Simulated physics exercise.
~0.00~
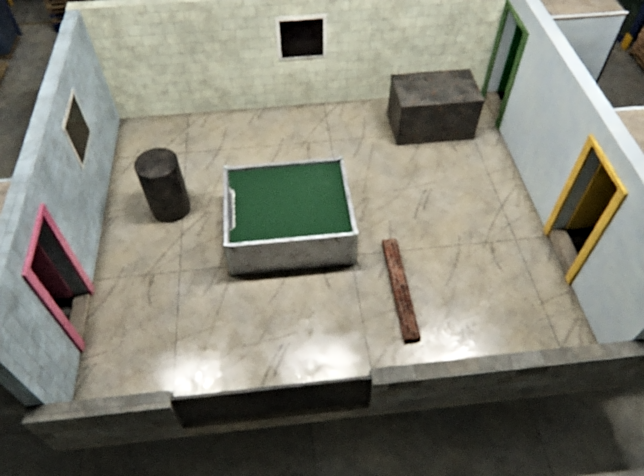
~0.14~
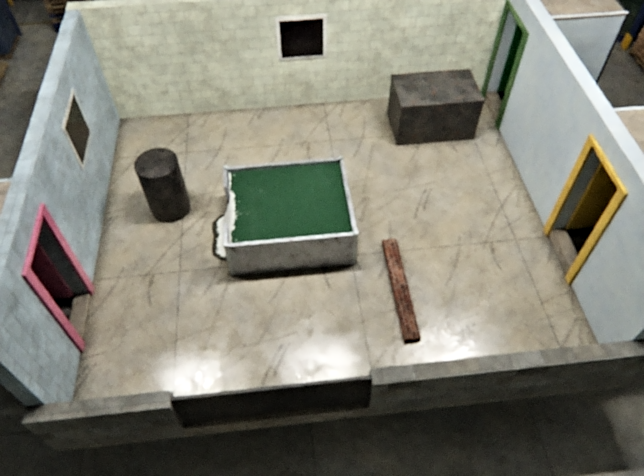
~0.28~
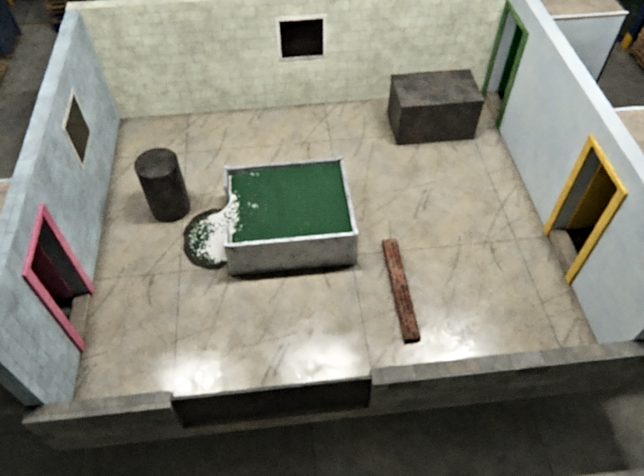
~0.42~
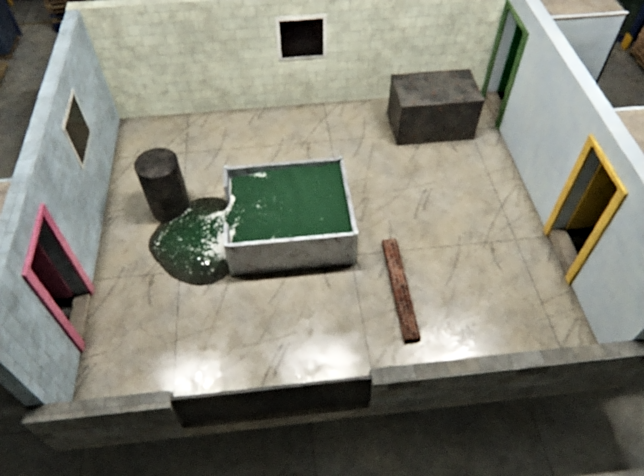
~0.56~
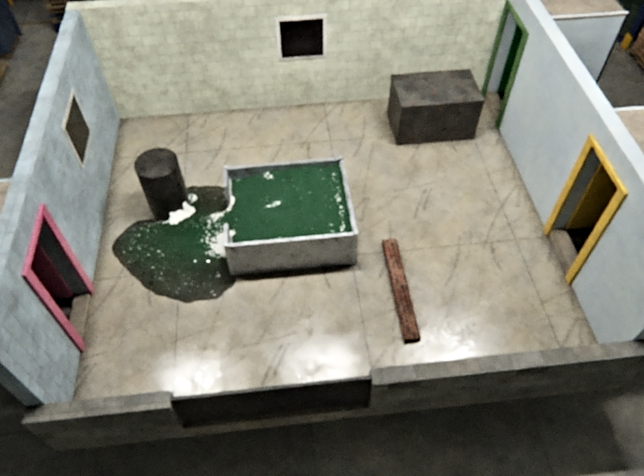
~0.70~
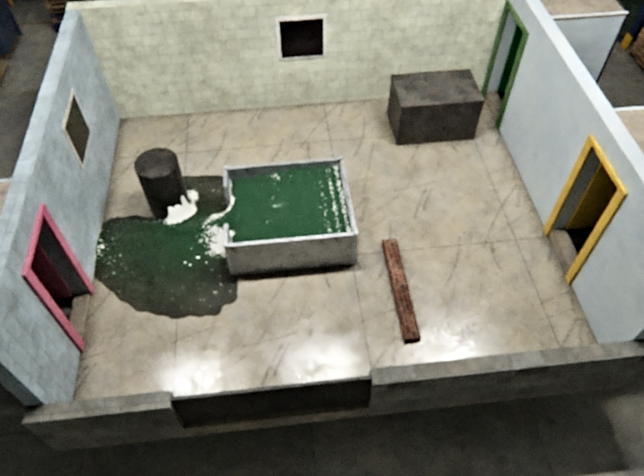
At first, green water sits still in a raised rectangular tank on a dry workshop floor. Water then pours from the tank's left side, churning white, and spreads over the floor in a growing dark green pool. The pool wraps around the base of the dark cylinder and widens leftward and toward the front.
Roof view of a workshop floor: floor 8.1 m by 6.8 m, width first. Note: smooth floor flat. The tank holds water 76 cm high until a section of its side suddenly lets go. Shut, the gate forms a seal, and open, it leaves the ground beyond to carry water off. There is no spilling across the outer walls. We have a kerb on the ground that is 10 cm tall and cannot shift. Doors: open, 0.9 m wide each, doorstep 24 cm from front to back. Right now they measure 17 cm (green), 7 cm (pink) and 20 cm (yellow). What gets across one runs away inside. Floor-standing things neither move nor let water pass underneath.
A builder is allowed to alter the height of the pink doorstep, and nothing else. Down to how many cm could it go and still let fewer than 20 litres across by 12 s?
I would say down to about 17 cm.
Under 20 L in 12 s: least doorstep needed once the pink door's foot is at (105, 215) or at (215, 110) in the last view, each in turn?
You'd want about 21 cm there first, then about 7.5 cm.
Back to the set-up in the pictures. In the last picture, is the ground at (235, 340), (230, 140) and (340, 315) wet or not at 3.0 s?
So, in order, I'd say stayed dry, then got wet, then stayed dry.
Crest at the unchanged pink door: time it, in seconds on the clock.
Near 1.6 seconds.
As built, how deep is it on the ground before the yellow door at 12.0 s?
Some 4.0 centimetres.
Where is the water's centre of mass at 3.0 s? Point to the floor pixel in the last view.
The centre of all the water is around (214, 244).
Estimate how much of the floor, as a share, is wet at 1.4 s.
20 %.
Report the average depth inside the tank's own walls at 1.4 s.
Averaged depth comes out at about 52 cm.
After 1.4 s water covers 20 % of the floor, deepest (42 cm) near (97, 263); 20 cm at the pink door, 9 litres in over its 7 cm doorstep.
After 3.0 s water covers 35 % of the floor, deepest (34 cm) near (71, 413); 15 cm at the pink door, 89 litres in over its 7 cm doorstep.
After 12.0 s water covers 95 % of the floor, deepest (8 cm) near (487, 138); 5 cm at the pink door, 144 litres in over its 7 cm doorstep.
At the pink door as built, the water arrived by 1.0 s and peaked near 20 cm at 1.6 s.
With a doorstep of 14 cm, 44 litres would have come in within the 12 s; with 19 cm, 13 litres. So under 20 litres takes about 17 cm.
